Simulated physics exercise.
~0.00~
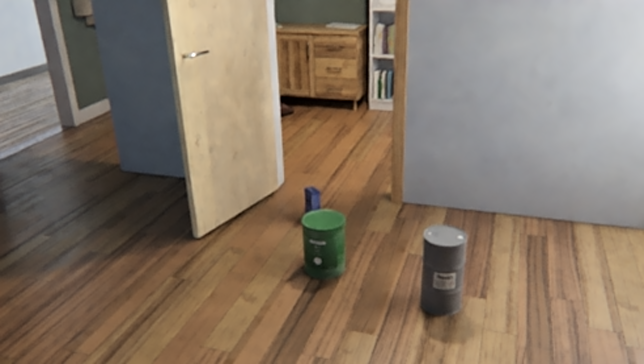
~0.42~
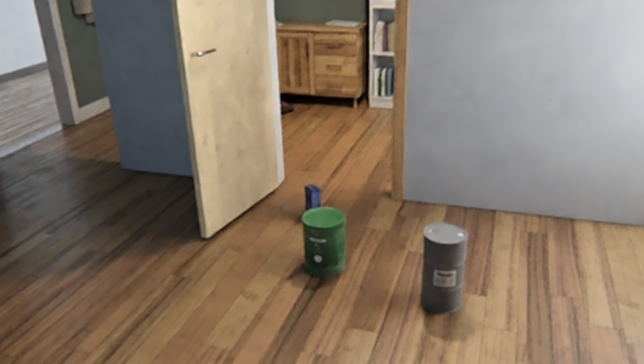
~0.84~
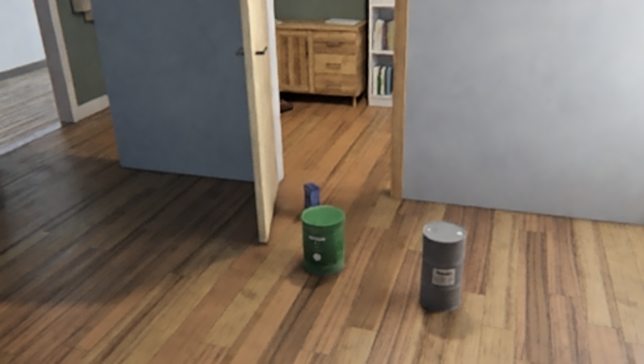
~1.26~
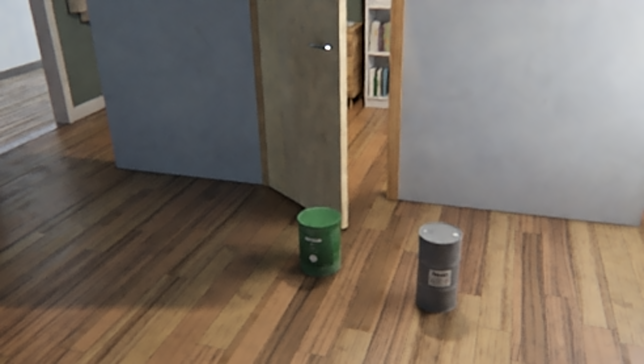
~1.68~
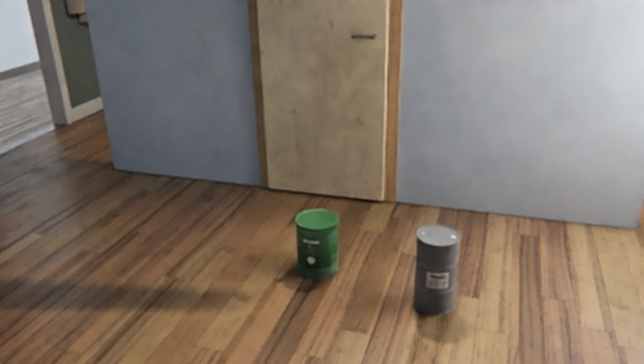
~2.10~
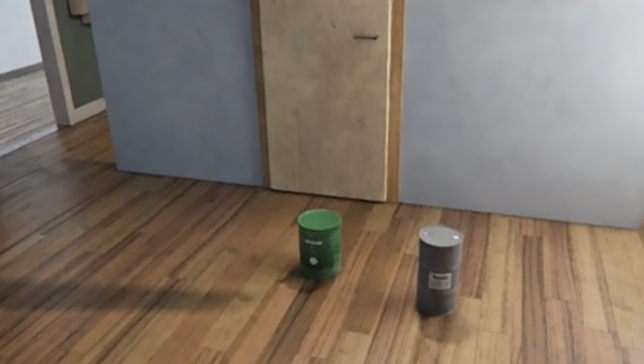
The clip shows an open door in a wood-floored room, with a green pail, a grey canister and a small blue carton near the doorway. The door swings until it shuts, the carton passing out of view, while the pail and canister remain standing in front.
